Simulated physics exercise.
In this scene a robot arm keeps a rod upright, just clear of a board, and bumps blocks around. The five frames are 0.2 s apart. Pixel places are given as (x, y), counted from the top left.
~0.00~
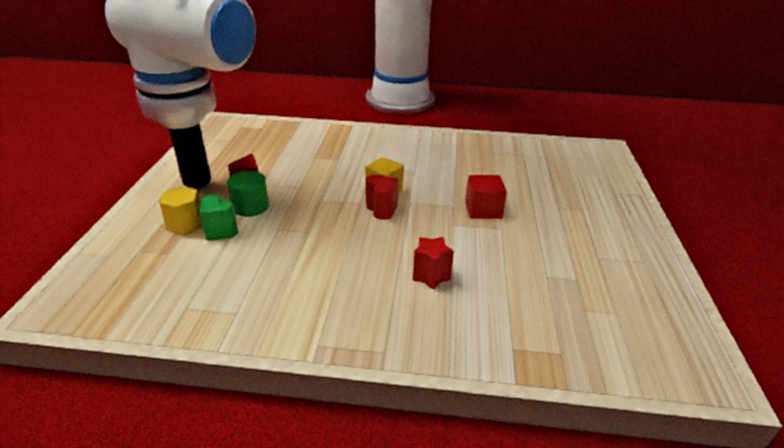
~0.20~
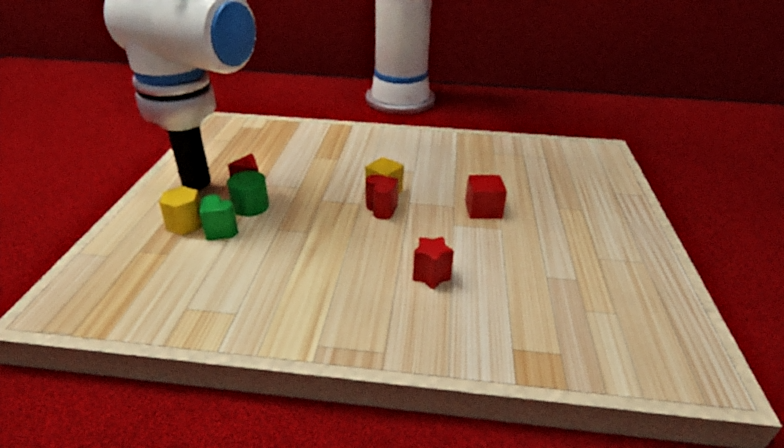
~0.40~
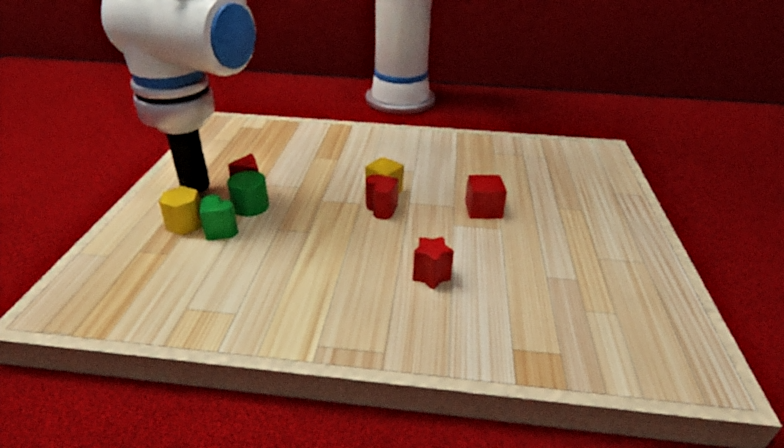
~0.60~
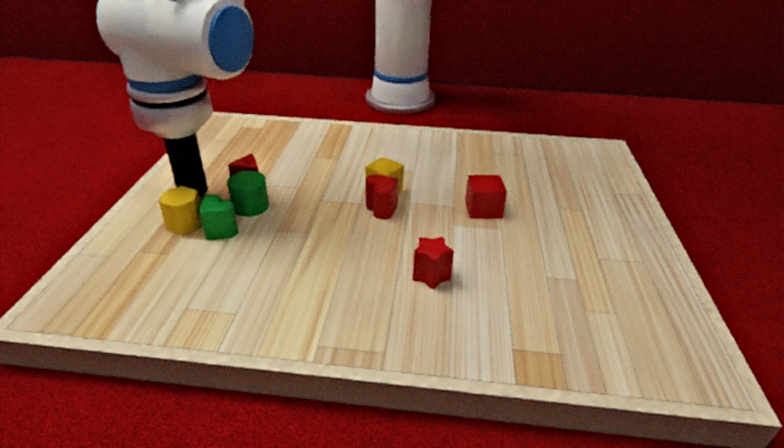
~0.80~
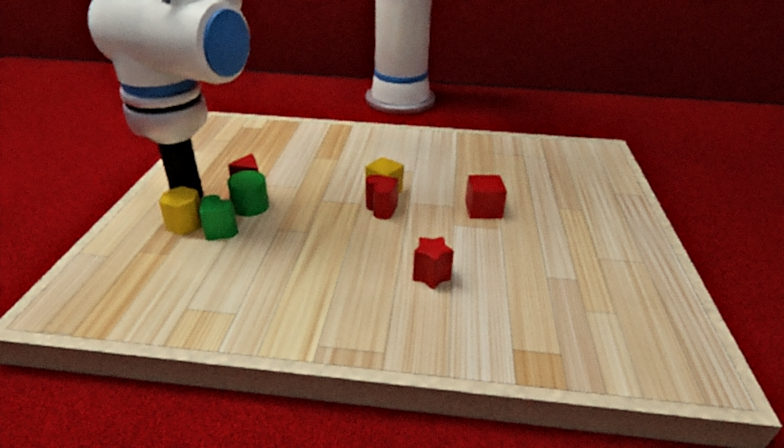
A robot arm holding a black rod edged slightly down and to the left, drawing in just behind the yellow block, while the green, red and yellow blocks on the wooden board stayed put.
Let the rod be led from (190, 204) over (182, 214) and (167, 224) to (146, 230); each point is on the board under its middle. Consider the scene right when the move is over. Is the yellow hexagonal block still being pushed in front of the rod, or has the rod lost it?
It slips out to the side or back.
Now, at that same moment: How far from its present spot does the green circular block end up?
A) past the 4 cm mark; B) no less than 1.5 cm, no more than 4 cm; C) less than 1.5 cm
My pick is C.
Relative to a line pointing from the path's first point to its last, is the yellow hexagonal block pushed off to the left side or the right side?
Shifts left.
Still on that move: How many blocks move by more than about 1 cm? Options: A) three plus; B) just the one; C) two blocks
My pick is B.
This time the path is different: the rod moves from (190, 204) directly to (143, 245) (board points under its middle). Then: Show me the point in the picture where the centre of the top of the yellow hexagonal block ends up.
It is going to be at (171, 217).
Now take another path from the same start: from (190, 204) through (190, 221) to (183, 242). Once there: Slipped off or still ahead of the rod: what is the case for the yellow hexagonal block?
Expect to find it ahead of the rod.
On the path given first. Halfway along, rod (173, 213); yellow hexagonal block (173, 209), turned 25° anticlockwise.
At the end, rod (143, 223); yellow hexagonal block (169, 212), turned 45° anticlockwise; green heart-shaped block still; green circular block still.
